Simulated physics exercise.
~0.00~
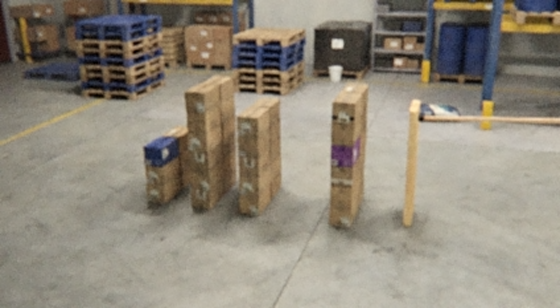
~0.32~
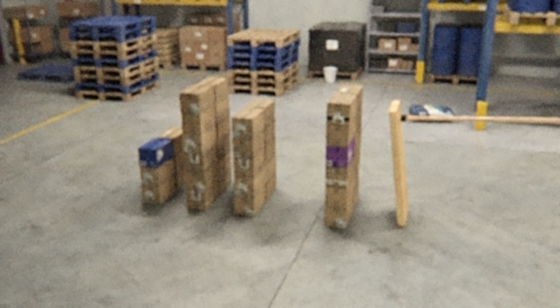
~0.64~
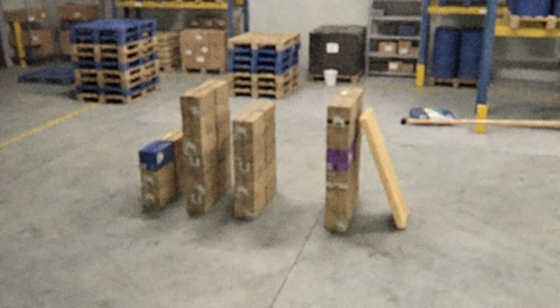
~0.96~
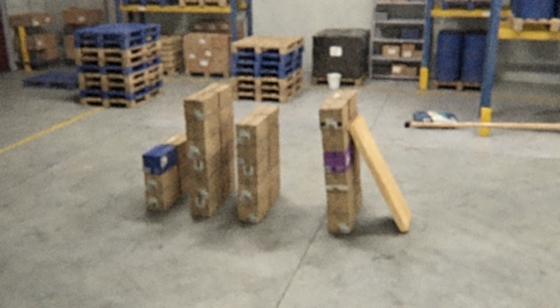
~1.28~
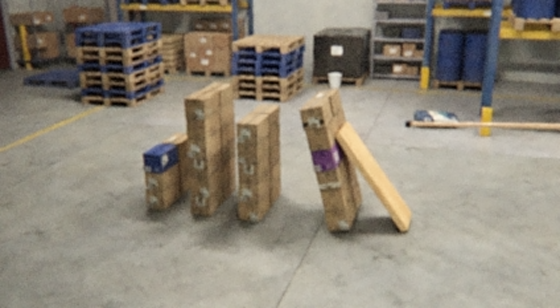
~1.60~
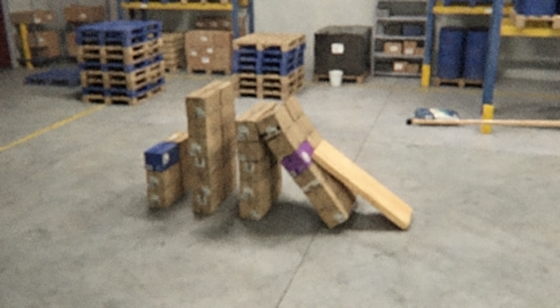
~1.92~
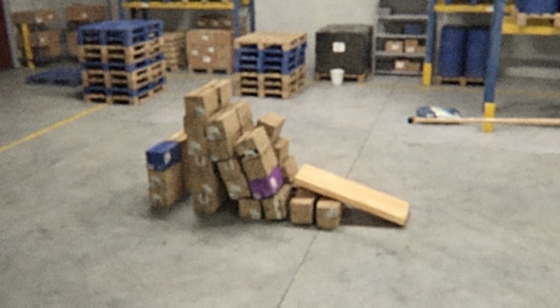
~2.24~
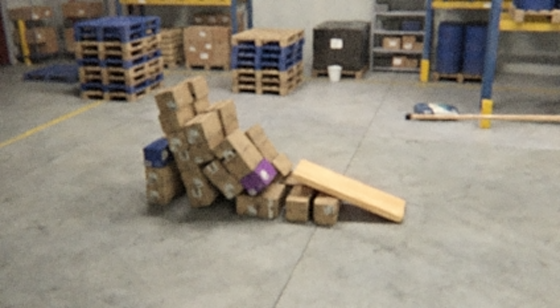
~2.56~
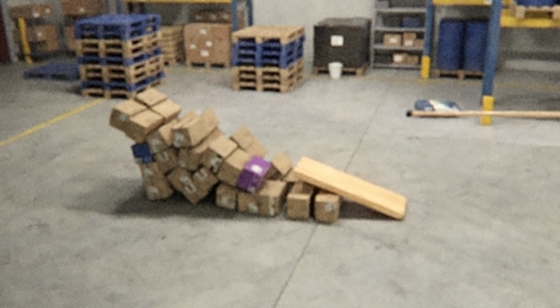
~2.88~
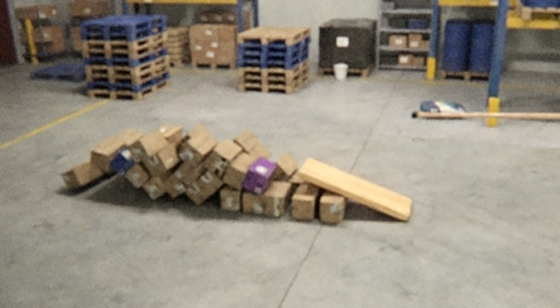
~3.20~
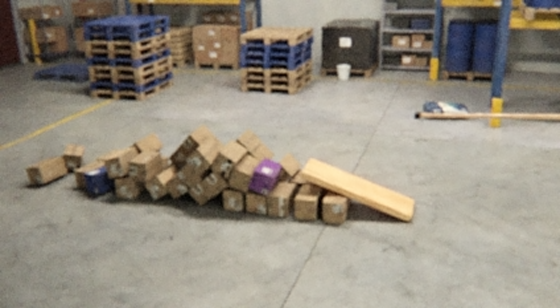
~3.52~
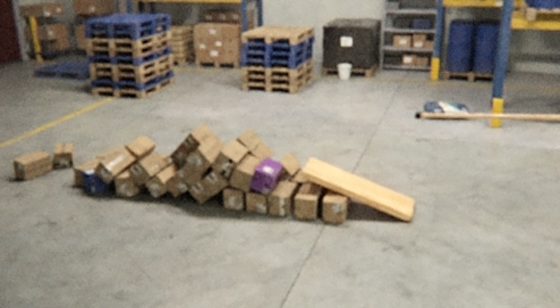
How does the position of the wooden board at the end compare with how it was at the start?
At the start the board stands upright to the right of the stacked boxes. By the end it is down on its side at a shallow slant, with its left end resting on fallen boxes.
